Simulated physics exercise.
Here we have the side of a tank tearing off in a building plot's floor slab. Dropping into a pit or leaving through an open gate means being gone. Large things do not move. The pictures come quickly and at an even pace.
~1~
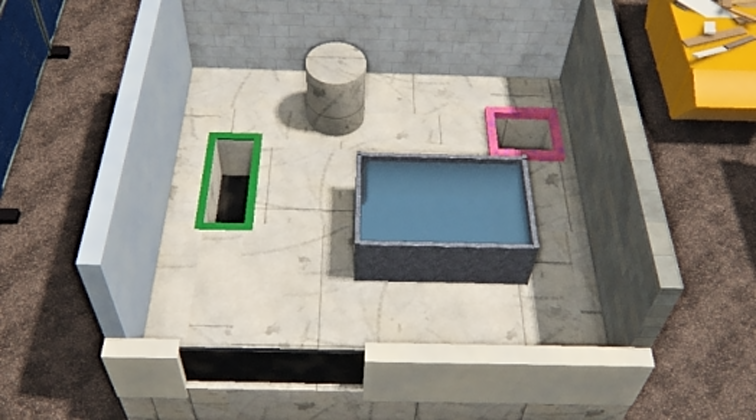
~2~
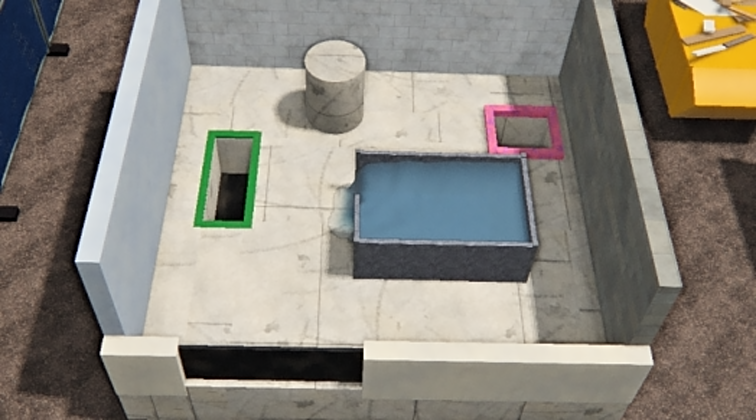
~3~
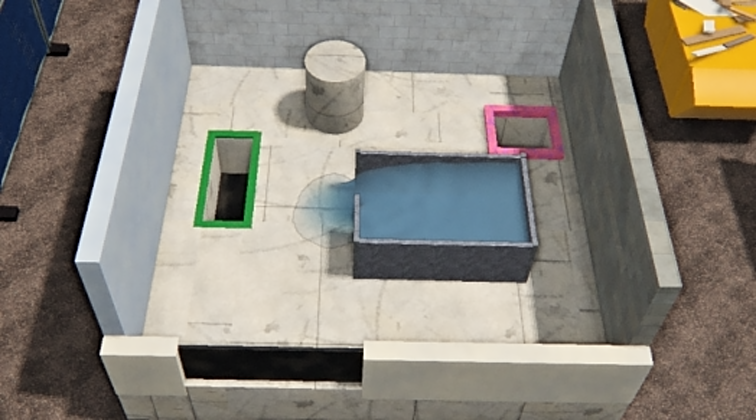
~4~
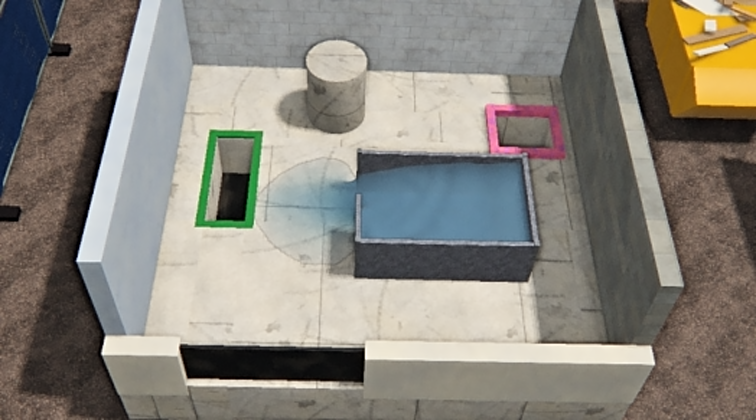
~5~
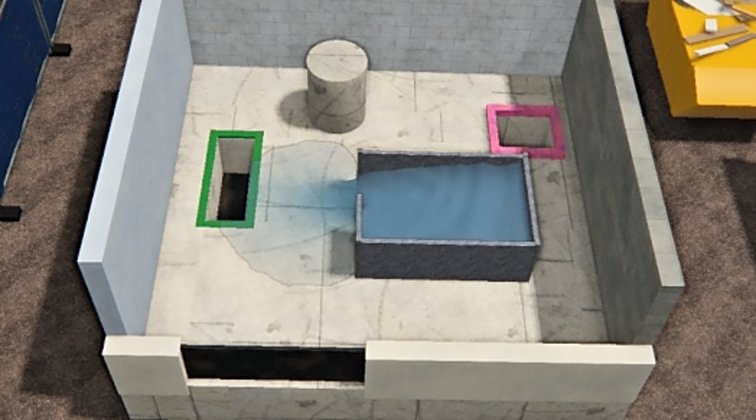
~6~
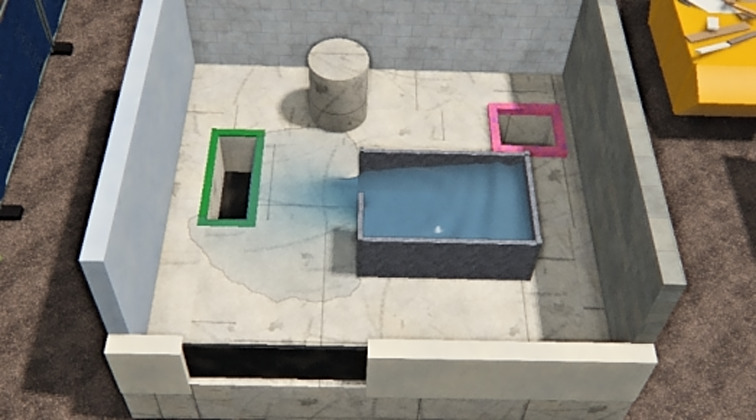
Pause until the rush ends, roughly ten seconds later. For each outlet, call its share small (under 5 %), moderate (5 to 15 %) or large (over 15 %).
The gate - small, the green pit - large, the pink pit - small.
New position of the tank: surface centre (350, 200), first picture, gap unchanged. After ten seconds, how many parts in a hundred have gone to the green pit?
Estimate for the green pit - some 80 in a hundred.
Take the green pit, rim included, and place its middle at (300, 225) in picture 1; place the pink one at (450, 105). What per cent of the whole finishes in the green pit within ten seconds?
The green pit takes 75 per cent.
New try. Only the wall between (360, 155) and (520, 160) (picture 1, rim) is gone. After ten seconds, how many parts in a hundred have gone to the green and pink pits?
Green about 25 %, pink about 20 %.
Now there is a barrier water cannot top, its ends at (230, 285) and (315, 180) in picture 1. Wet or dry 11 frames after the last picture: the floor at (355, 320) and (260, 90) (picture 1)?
Submerged, then submerged.
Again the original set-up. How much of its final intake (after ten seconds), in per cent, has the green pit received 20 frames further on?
It would be roughly 55 percent of the ten-second total.
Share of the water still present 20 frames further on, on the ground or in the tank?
Estimate: Some 70 %.
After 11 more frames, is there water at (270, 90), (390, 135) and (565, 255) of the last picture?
First swamped, then spared, then spared.
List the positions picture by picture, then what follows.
The first frame shows still water in the water tank at (444, 202).
In the second frame, the front is at (343, 234), out from the gap at (359, 201).
In the third frame, the front is at (299, 219), out from the gap at (359, 202).
In the fourth frame, water pours out at (360, 202) and has run to (261, 218).
In the fifth frame, the front is at (225, 224), out from the gap at (361, 202).
In the sixth frame, the front is at (198, 233), out from the gap at (363, 200).
A moment on, water covers 25 % of the floor; the gate 0 %, the green pit 10 %, the pink pit 0 %.
Next, water covers 35 % of the floor; the gate 0 %, the green pit 20 %, the pink pit 0 %.
Then, water covers 45 % of the floor; the gate 0 %, the green pit 29 %, the pink pit 0 %.
Later, water covers 70 % of the floor; the gate 0 %, the green pit 44 %, the pink pit 0 %.
In the end, water covers 80 % of the floor; the gate 0 %, the green pit 55 %, the pink pit 0 %.
